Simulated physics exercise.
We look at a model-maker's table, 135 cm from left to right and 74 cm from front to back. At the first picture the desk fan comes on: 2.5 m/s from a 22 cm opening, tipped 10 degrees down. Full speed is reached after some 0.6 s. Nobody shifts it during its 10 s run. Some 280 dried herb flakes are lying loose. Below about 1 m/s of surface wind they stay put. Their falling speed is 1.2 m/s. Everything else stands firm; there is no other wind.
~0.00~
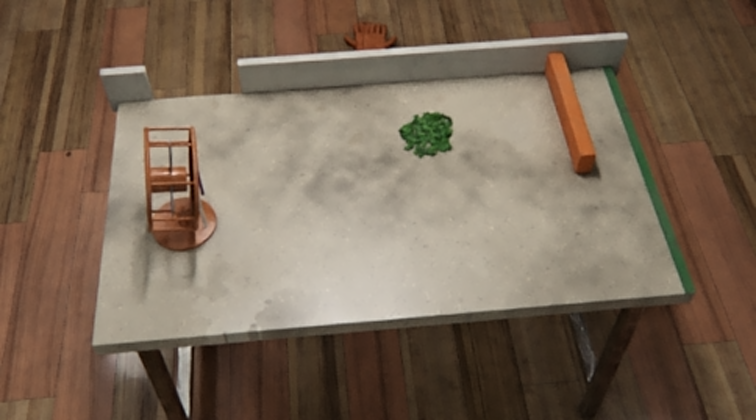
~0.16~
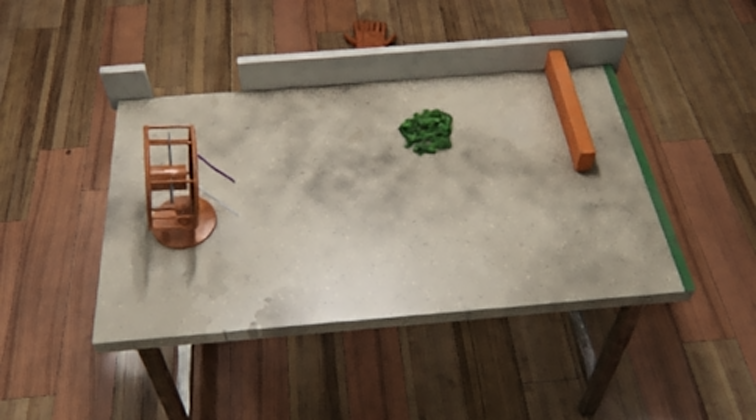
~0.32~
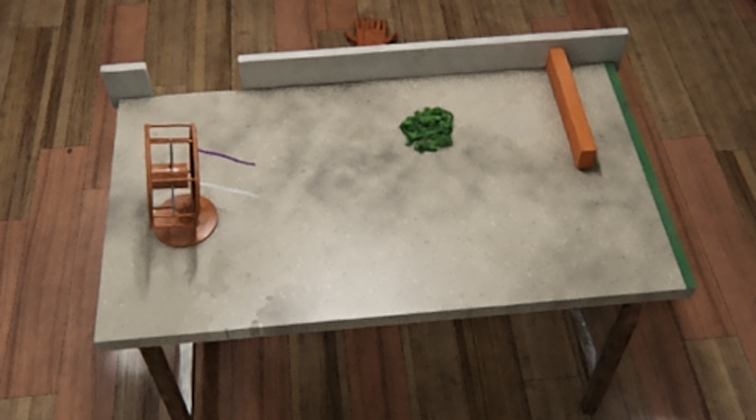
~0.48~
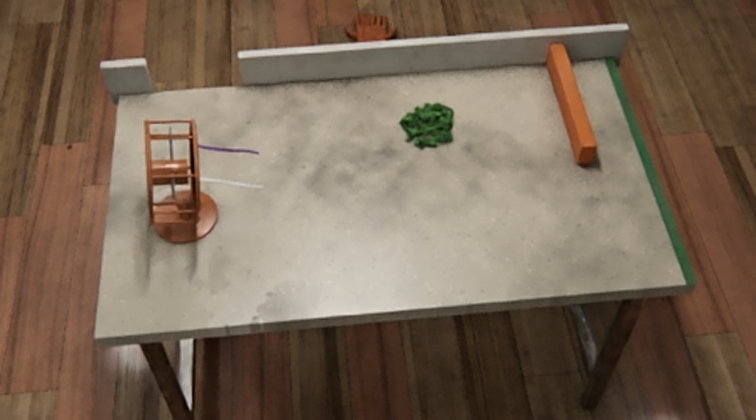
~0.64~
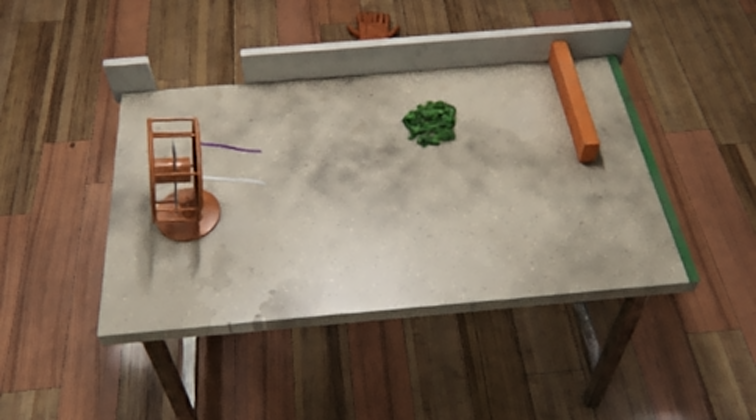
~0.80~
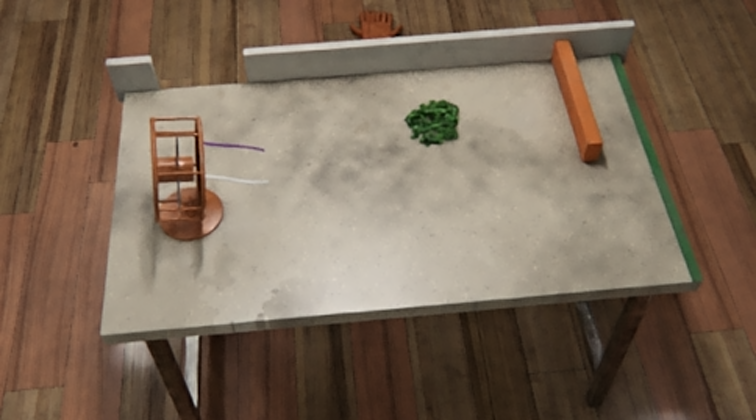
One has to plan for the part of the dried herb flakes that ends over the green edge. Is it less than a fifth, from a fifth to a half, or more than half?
The share over the green edge is under a fifth.
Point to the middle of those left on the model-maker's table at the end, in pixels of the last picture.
Around (521, 66).
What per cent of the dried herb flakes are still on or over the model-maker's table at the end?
Some 100 per cent.
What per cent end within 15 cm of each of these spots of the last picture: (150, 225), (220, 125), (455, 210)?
In turn about 0 %, 0 %, 0 %.
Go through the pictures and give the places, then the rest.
In the first picture, the middle of the dried herb flakes is near (429, 131), none has stirred yet and the mouth of the desk fan is at (171, 180).
In the second picture, the middle of the dried herb flakes is near (429, 128), none has stirred yet and the green edge is centred on (650, 166).
In the third picture, the middle of the dried herb flakes is near (430, 126), none has stirred yet and the top of a plank is at (572, 96).
In the fourth picture, the middle of the dried herb flakes is near (430, 122) and none has stirred yet.
In the fifth picture, the middle of the dried herb flakes is near (432, 120) and none has stirred yet.
In the sixth picture, the middle of the dried herb flakes is near (435, 119) and none has stirred yet.
After 2.0 s the count stands so, 0 % are over the green edge; the middle of those still in play is near (533, 65).
After 3.2 s the count stands so, 0 % are over the green edge; the middle of those still in play is near (528, 65).
After 5.5 s the count stands so, 0 % are over the green edge; the middle of those still in play is near (524, 66).
After 10.0 s, at the end, 0 % are over the green edge; the middle of those still in play is near (521, 66).
